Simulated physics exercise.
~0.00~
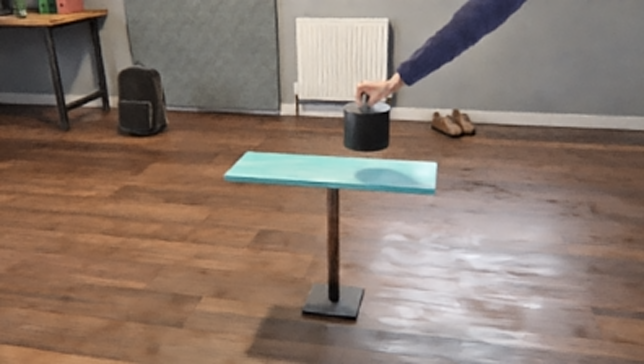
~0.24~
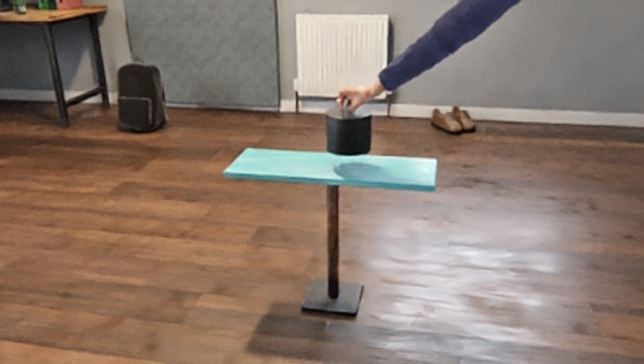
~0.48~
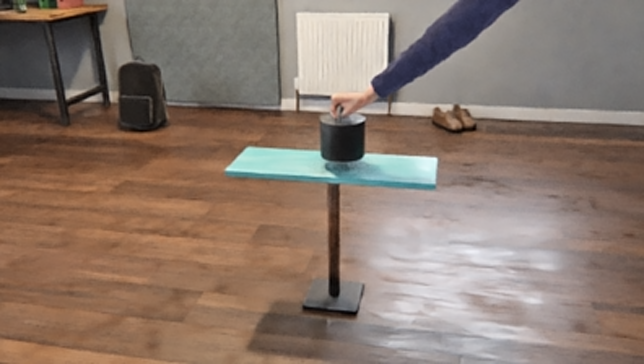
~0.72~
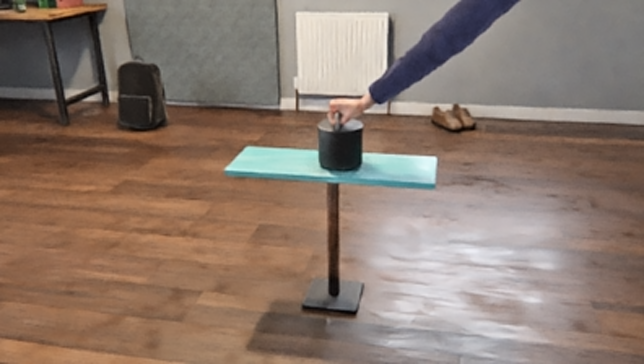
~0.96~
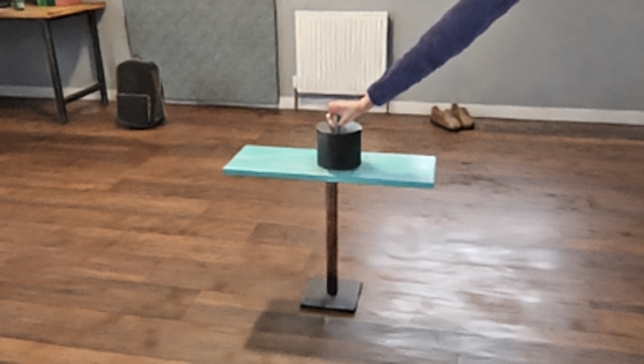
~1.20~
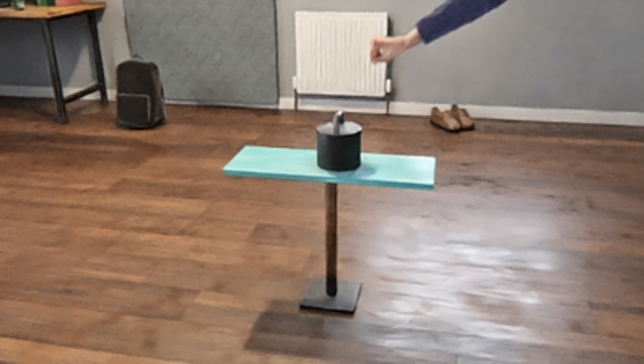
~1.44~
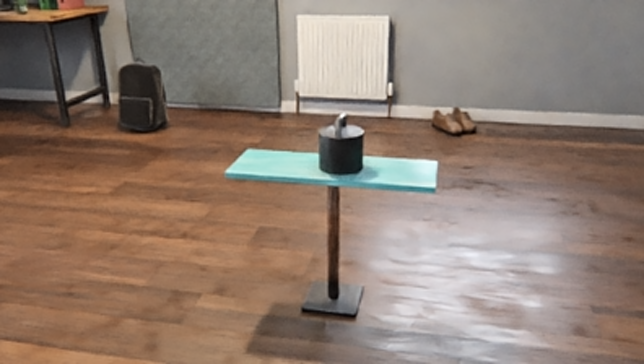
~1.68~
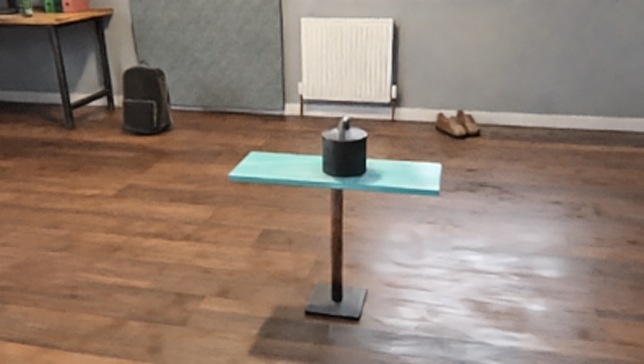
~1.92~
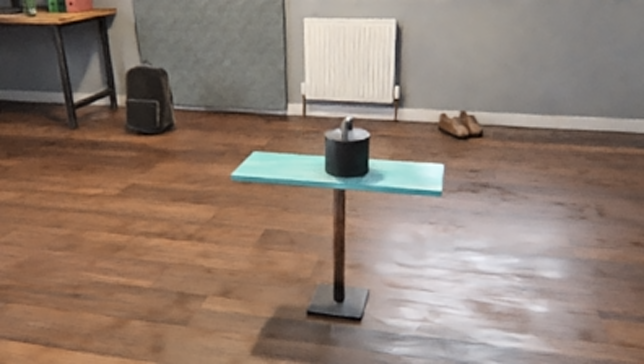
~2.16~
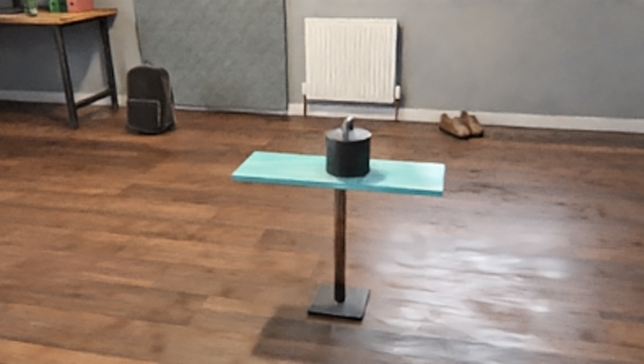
In a room, a hand sets a black cylinder on a turquoise table, which stays steady.
